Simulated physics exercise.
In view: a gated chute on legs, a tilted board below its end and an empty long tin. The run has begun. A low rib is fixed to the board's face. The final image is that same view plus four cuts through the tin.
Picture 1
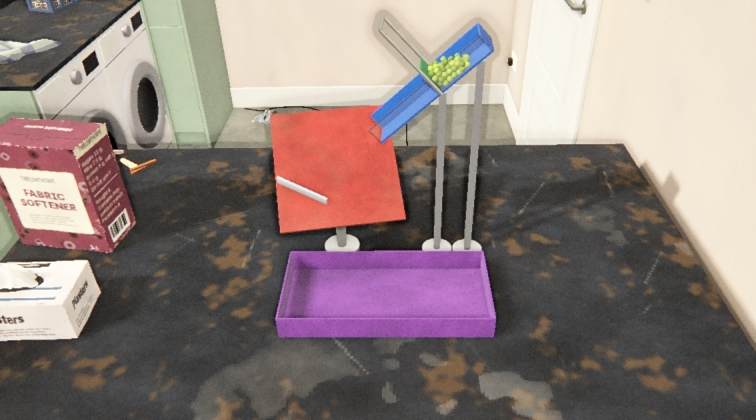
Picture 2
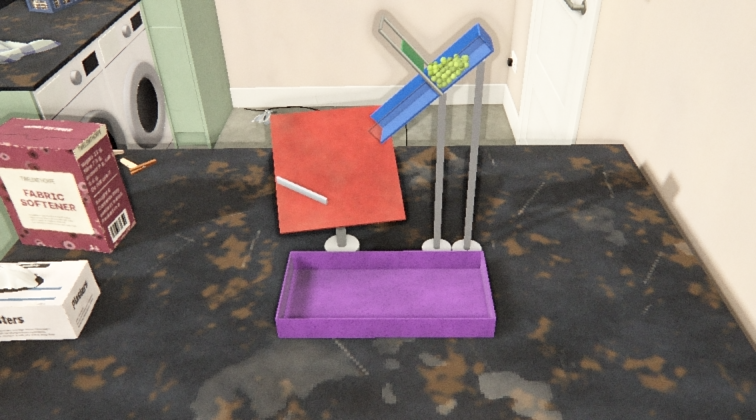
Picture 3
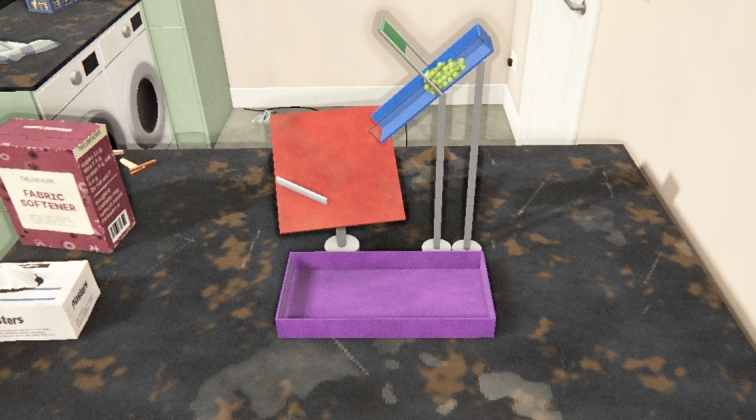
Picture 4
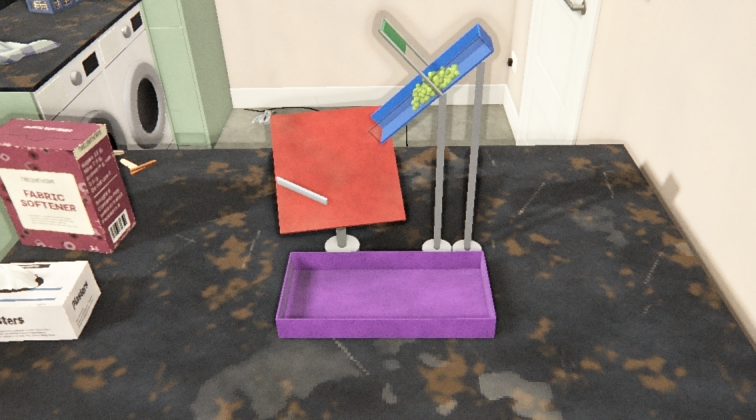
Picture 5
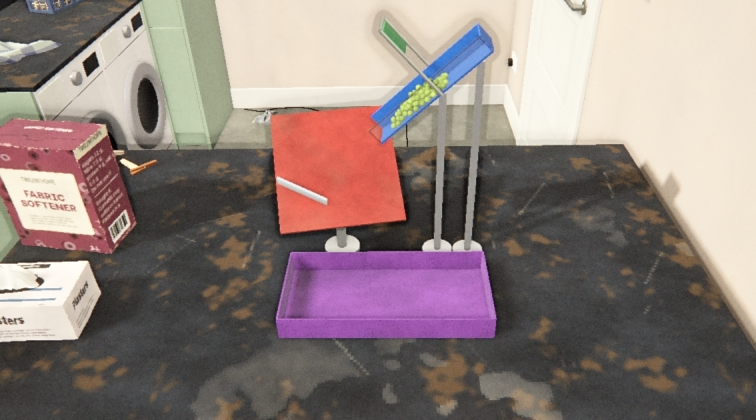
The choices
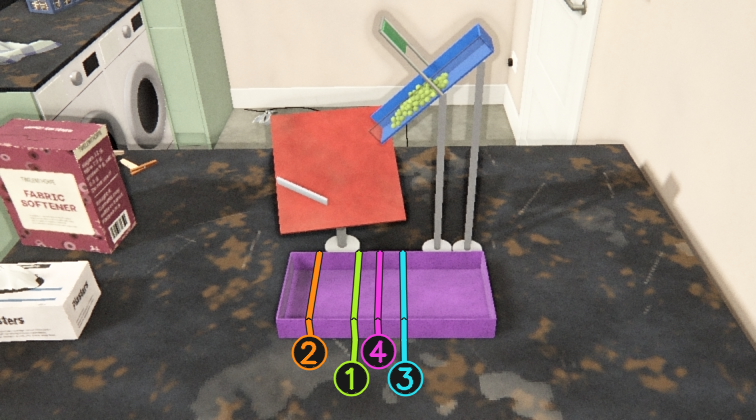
A red tilted board stood behind a long purple tray on a dark, stained counter; above it, a green gate lifted and small greenish-yellow pieces slid partway down a blue chute.
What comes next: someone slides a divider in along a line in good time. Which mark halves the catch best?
1.
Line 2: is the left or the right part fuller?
Right.
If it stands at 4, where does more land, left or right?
Left.
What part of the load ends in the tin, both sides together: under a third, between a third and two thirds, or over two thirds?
About that: Over two thirds.
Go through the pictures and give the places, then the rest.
Load behind the gate at (449, 67), dried peas; lip of the chute at (382, 136), sloping fairly steeply, in the first frame.
Middle of the board at (336, 165), tilted fairly steeply; middle of its low edge at (344, 226); of its high edge at (329, 110), in the second frame.
Front corners of the tin at (276, 319) and (495, 319), empty; front of the load at (430, 90), in the third frame.
Middle of the load at (429, 85); its front at (414, 103), about a third of the way to the lip; rib from (277, 178) to (327, 200), in the fourth frame.
Middle of the load at (418, 97); its front at (394, 120), most of the way to the lip, in the fifth frame.
On the marked copy, line 1 crosses the front rim at (353, 319); line 2 crosses the front rim at (308, 319); line 3 crosses the front rim at (403, 319); line 4 crosses the front rim at (377, 319).
With 1, of what is caught, about half on the left of the divider, about half on the right.
With 2, of what is caught, a stray few on the left of the divider, nearly all on the right.
With 3, of what is caught, all on the left of the divider, none on the right.
With 4, of what is caught, nearly all on the left of the divider, a stray few on the right.
